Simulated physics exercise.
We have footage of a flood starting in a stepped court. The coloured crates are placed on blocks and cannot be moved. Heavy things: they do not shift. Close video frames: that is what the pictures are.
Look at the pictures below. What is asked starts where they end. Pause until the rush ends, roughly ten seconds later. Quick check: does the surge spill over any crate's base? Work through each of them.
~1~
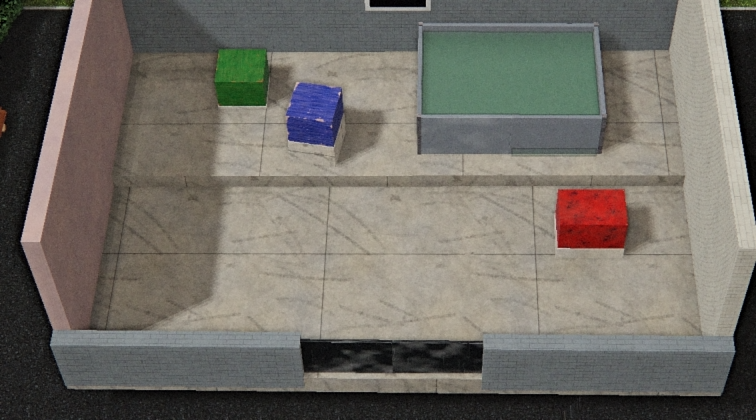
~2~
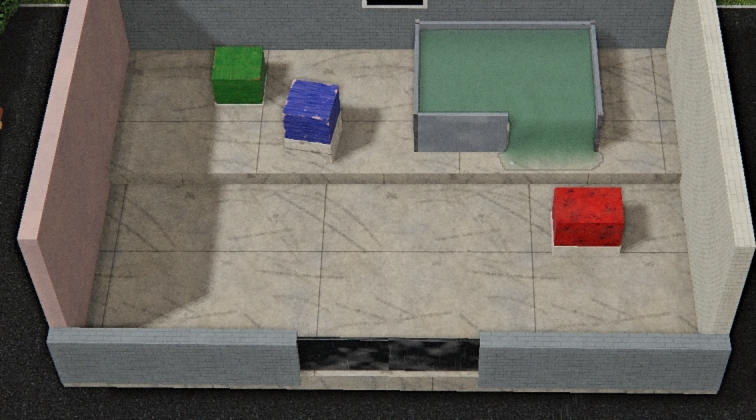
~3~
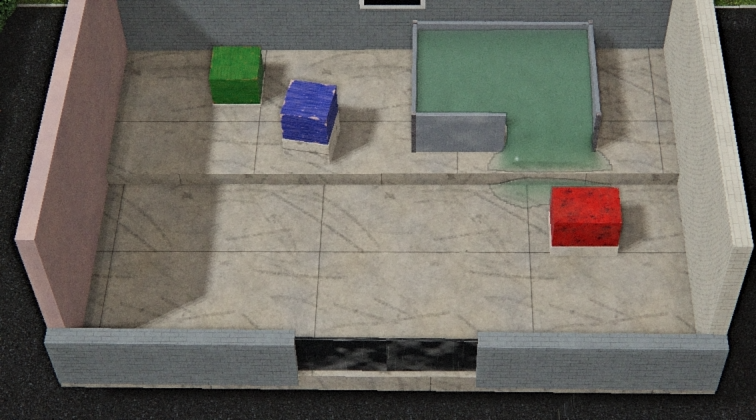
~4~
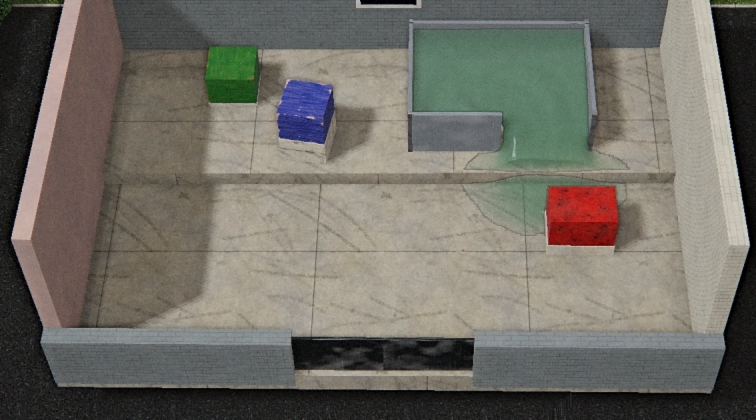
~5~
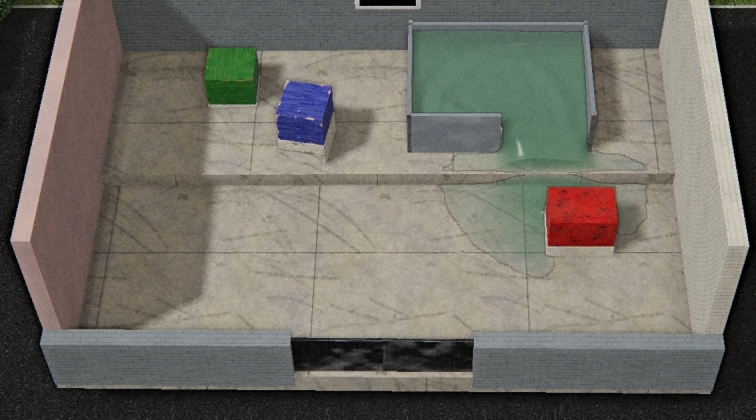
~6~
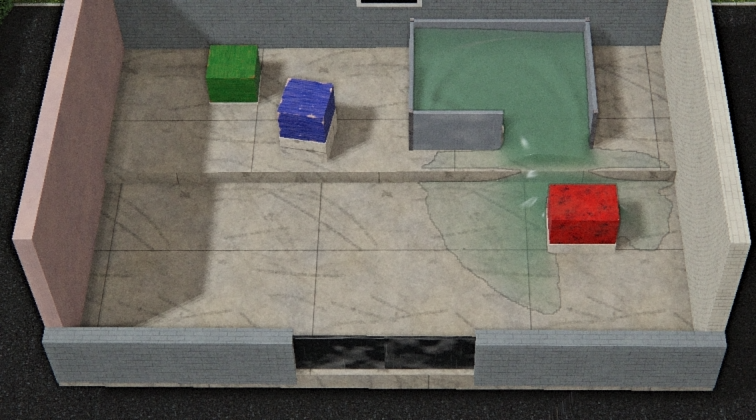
Result: Green crate dry, red crate wet, blue crate dry.
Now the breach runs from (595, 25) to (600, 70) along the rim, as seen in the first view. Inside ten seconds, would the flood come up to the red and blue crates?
Red: Overtopped; blue: Not reached.
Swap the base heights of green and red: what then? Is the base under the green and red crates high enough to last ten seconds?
Green crate: Stays clear; red crate: Is reached.
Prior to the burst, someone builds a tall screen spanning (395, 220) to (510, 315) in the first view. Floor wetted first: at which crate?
It's the red one.
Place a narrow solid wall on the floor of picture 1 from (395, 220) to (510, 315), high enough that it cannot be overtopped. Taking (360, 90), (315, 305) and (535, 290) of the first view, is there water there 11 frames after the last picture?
As listed: Not flooded, no water, under water.
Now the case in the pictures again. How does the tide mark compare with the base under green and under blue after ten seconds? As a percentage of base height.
0 and 0 %, roughly.
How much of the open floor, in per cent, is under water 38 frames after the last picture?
I'd estimate some 70 per cent.
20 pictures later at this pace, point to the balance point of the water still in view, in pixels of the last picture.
At about (491, 210).
A moment on, water covers 20 % of the floor; the green crate not reached, the red crate water round its plinth, the blue crate not reached.
Next, water covers 35 % of the floor; the green crate not reached, the red crate water round its plinth, the blue crate not reached.
Then, water covers 55 % of the floor; the green crate not reached, the red crate water round its plinth, the blue crate not reached.
Later, water covers 70 % of the floor; the green crate not reached, the red crate water round its plinth, the blue crate not reached.
In the end, water covers 65 % of the floor; the green crate stayed above the water, the red crate was topped, the blue crate stayed above the water.
